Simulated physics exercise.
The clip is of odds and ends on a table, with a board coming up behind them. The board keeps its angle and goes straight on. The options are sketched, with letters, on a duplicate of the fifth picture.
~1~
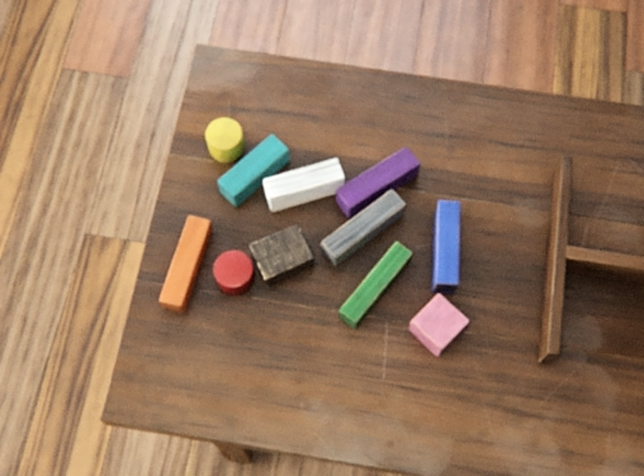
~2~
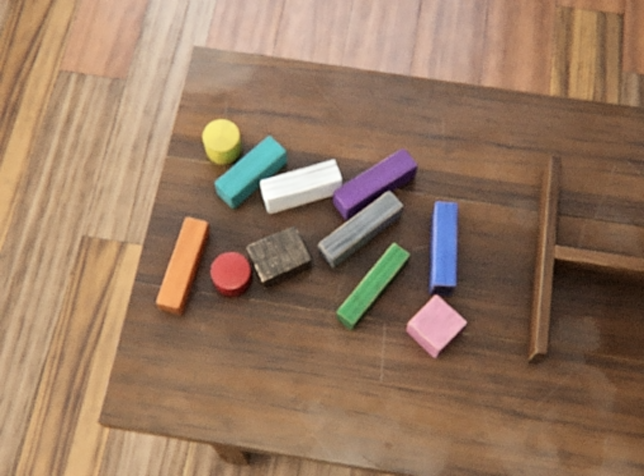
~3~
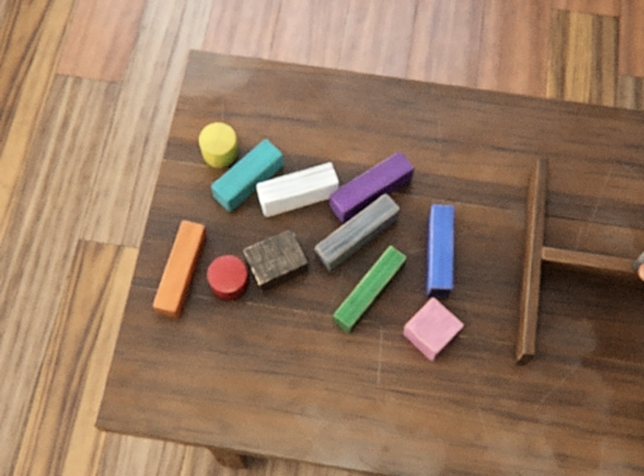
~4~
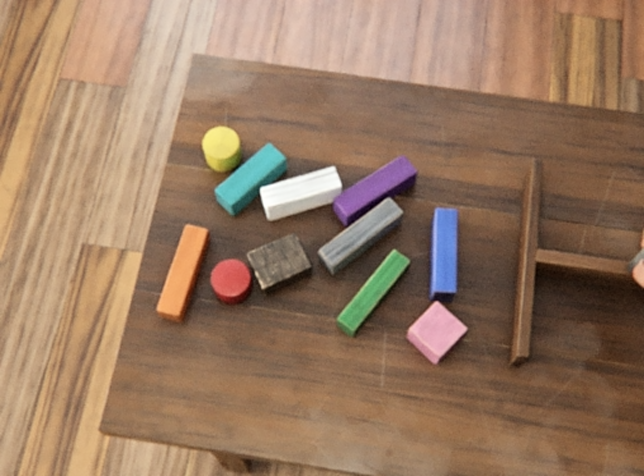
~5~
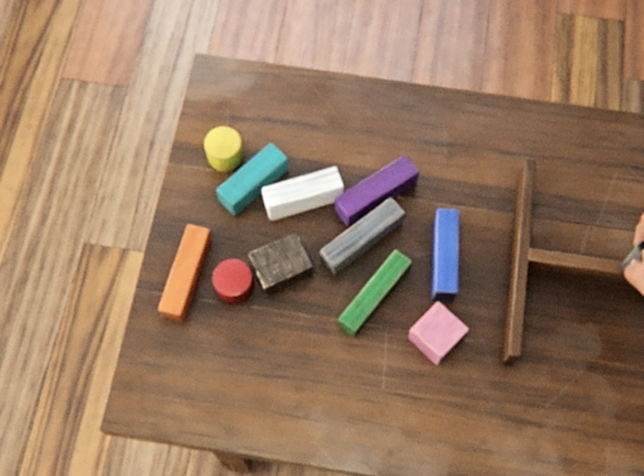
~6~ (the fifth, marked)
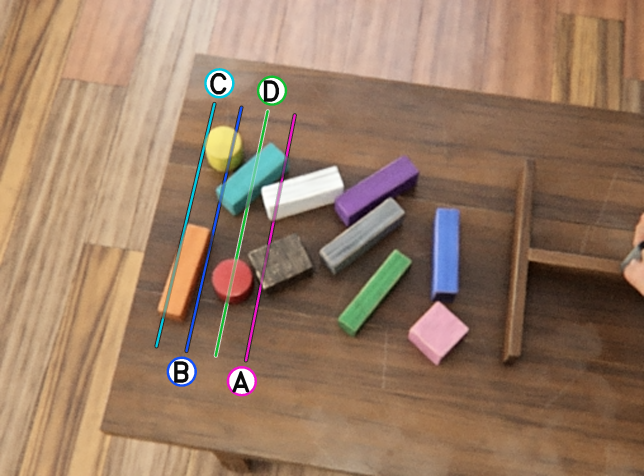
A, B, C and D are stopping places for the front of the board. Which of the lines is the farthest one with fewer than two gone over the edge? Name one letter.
The farthest such stop is A.
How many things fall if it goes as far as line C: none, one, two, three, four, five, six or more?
By then, six or more.
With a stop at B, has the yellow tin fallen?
Yes.
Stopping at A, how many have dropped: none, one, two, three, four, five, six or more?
In all, none.
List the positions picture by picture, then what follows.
In the first frame, white stick (305, 185); black block (282, 256); purple stick (377, 183).
In the second frame, board (549, 250); blue stick (443, 249).
In the third frame, board (537, 252); orange stick (181, 269).
In the fourth frame, board (531, 254); pink block (437, 333).
In the fifth frame, board (523, 253); turquoise stick (253, 179); red tin (233, 282); white stick (304, 194).
On the marked copy, A at (272, 231); B at (215, 222); C at (187, 218); D at (243, 227).
With A. Early on, board (433, 239); pink block (389, 336); green stick (369, 292).
Further on, board (343, 226); red tin (218, 289); turquoise stick (243, 174).
At the end, board (275, 216); orange stick (152, 263); yellow tin (184, 136); none fallen.
As for the rest, B drops five; C drops six; D drops two.
